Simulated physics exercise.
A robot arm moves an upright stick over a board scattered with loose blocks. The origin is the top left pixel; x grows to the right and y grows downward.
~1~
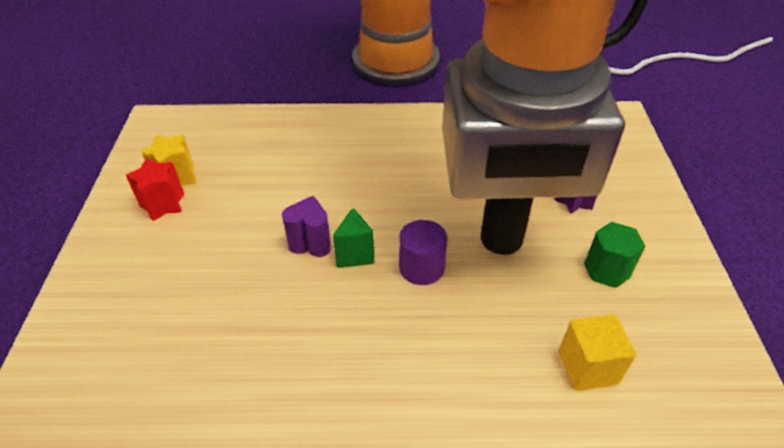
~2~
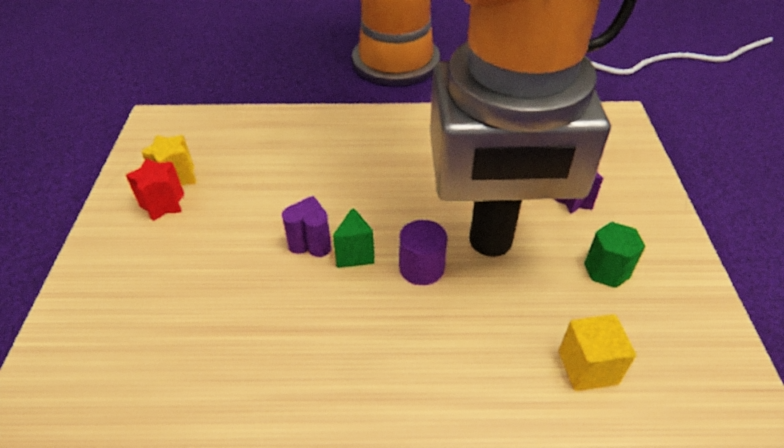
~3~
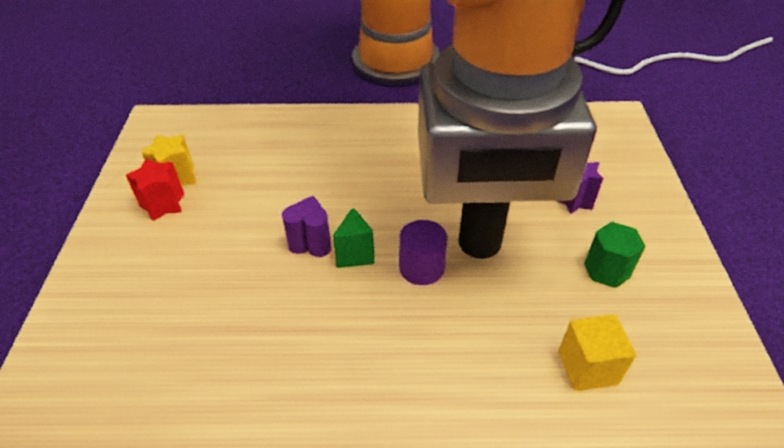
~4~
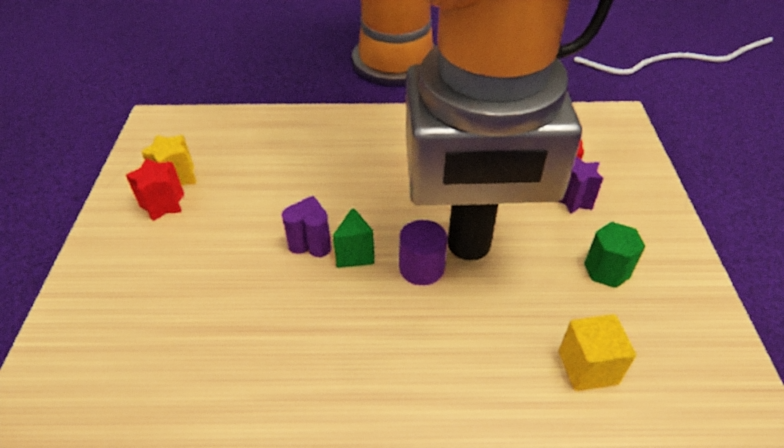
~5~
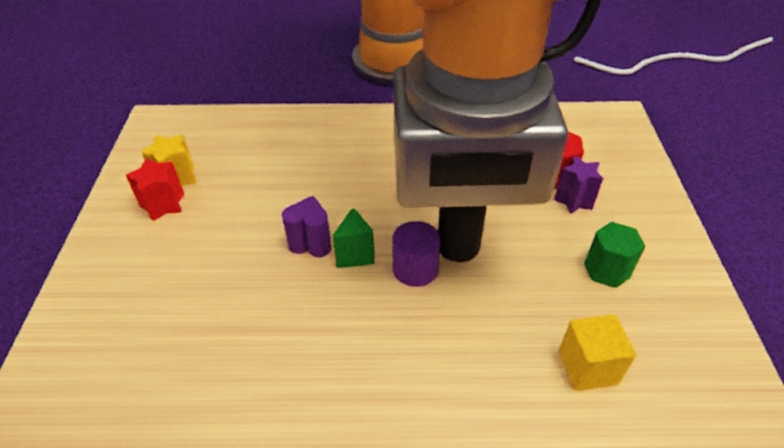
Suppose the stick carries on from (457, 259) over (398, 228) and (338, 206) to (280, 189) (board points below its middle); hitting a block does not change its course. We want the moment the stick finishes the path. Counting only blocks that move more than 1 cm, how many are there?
The count will be 1.
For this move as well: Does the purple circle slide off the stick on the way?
The answer is yes.
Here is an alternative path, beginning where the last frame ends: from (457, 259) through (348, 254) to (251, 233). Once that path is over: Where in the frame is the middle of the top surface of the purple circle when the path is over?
The middle of its top is at (347, 259).
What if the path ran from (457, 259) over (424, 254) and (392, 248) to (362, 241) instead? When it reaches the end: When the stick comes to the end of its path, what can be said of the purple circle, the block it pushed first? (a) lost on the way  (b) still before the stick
The one that fits is a, lost on the way.
What follows on the original path. One third of the way, stick at (397, 215); purple circle at (394, 234).
Two thirds of the way, stick at (336, 193); purple circle at (394, 234).
At the end, stick at (277, 176); green triangular block not moved; purple circle at (394, 234).
